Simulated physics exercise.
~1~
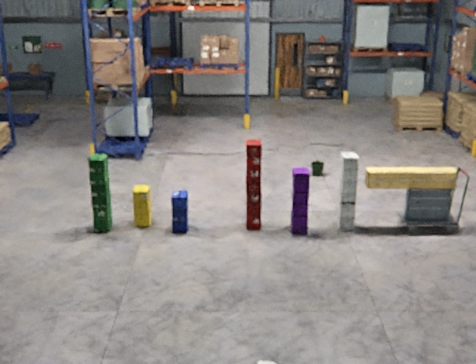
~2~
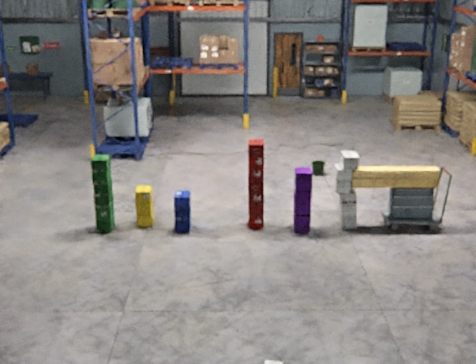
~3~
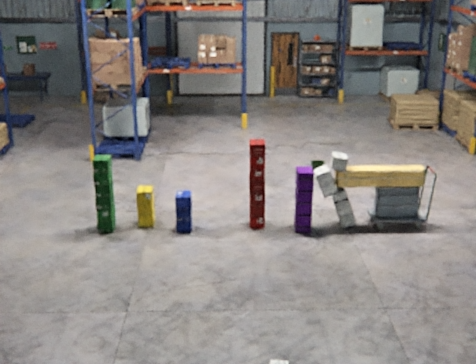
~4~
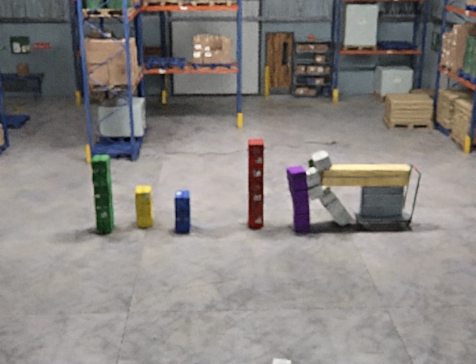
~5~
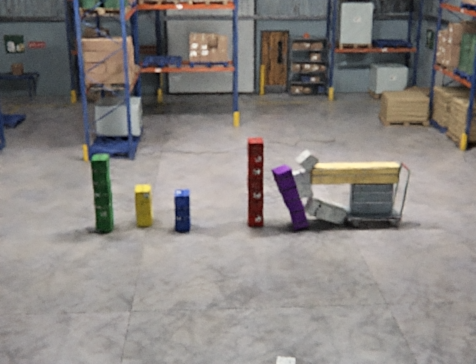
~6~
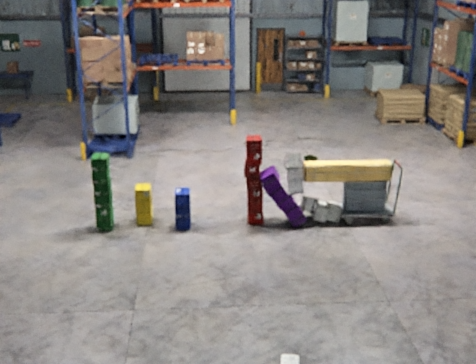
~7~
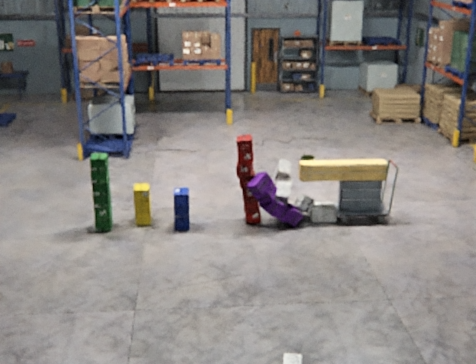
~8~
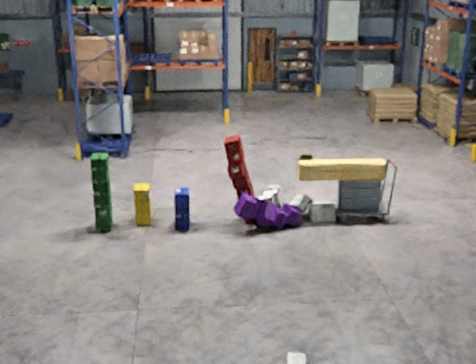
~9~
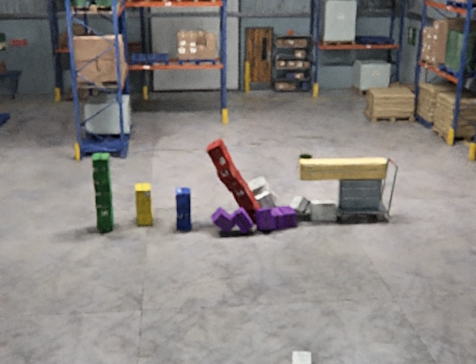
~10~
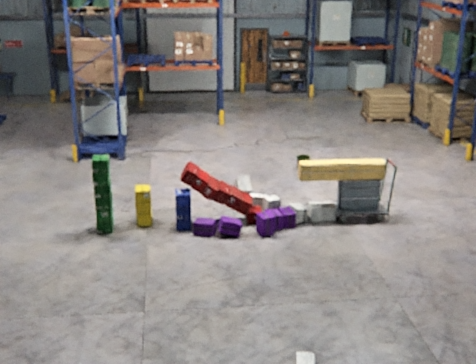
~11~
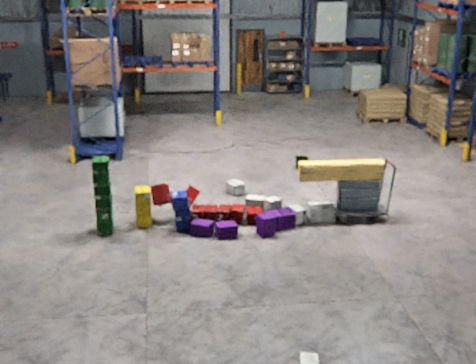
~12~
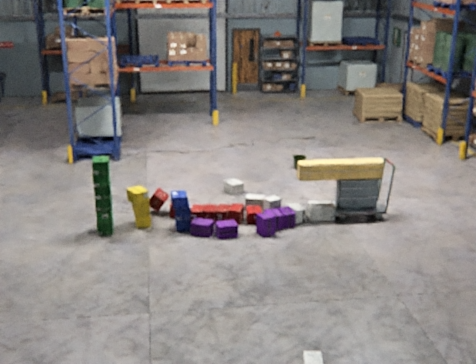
The video shows stacks of coloured boxes on a warehouse floor as a trolley carrying a long yellow case rolls left into the pale stack, which topples into the purple and then the red, leaving boxes strewn around the blue stack, the yellow leaning and the green upright.
